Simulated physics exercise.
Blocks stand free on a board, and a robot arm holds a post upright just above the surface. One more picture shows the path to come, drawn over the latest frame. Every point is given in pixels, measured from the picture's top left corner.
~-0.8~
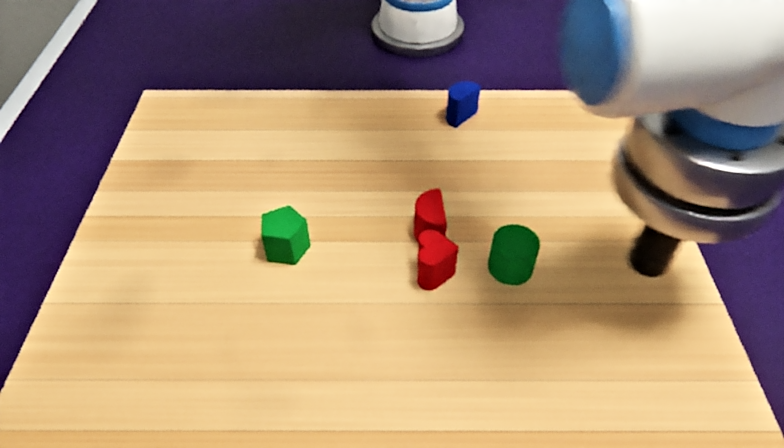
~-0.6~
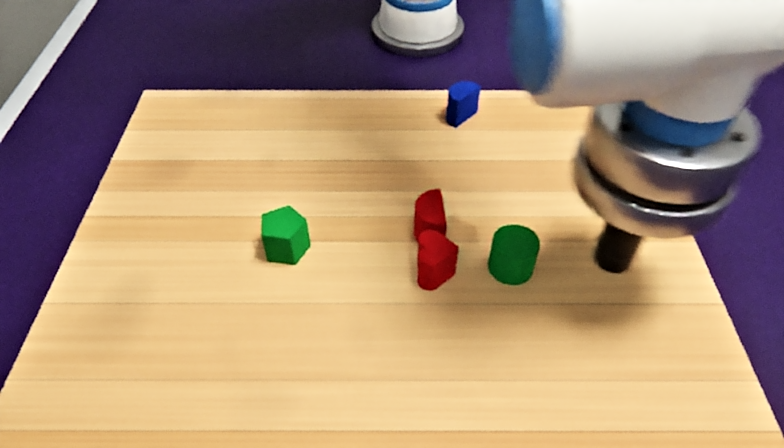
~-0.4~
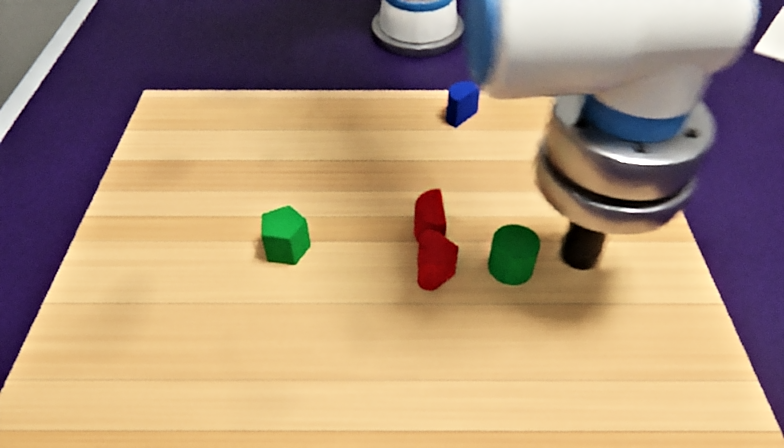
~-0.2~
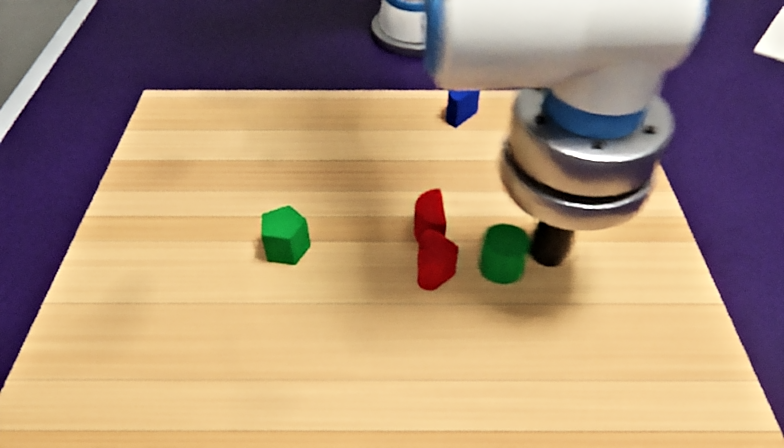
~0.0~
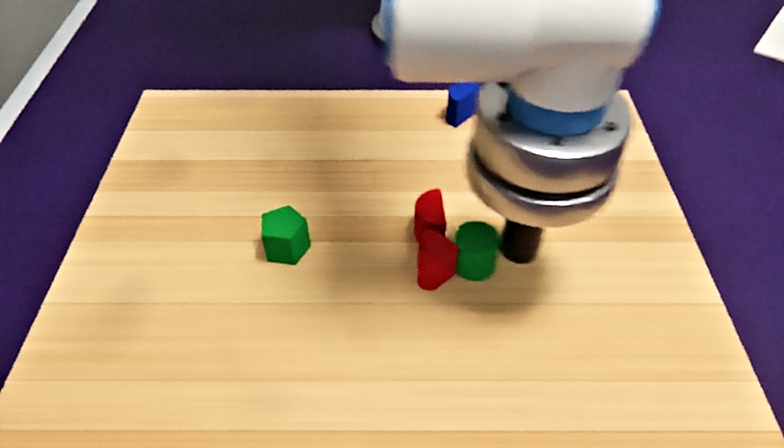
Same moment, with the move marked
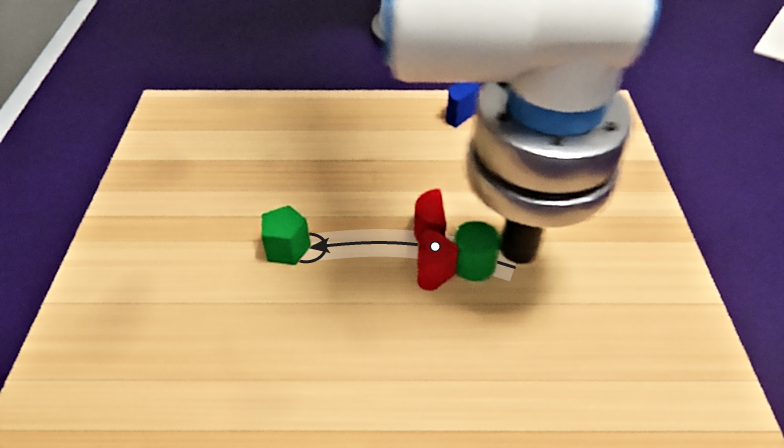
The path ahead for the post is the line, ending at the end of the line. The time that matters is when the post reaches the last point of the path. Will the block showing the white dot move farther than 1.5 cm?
I'd say yes.
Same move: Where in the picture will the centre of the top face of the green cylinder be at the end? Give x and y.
In the picture, it is at (320, 251).
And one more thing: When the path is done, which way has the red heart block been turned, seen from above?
It spins anti-clockwise.
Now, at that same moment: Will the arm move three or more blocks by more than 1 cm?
Yes
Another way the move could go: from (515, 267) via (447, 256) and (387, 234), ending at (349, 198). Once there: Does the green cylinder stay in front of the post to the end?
Short answer: No.
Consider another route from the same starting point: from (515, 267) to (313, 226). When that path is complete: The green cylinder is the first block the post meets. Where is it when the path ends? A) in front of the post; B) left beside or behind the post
The correct letter is B.
Path on the board, from (515, 267) by way of (446, 249) and (377, 243) to (308, 248); the dot is on the red heart block.
On the path given first. One third of the way, post at (446, 232); red half-round block at (413, 204), turned 80° clockwise; red heart block at (390, 260), turned 25° anticlockwise; green cylinder at (407, 231).
Two thirds of the way, post at (376, 226); red half-round block at (399, 192), turned 90° clockwise; red heart block at (378, 267), turned 60° anticlockwise; green cylinder at (349, 240).
At the end, post at (305, 231); green pentagonal block at (259, 224); red half-round block at (399, 192), turned 90° clockwise; red heart block at (378, 267), turned 60° anticlockwise; green cylinder at (320, 251).
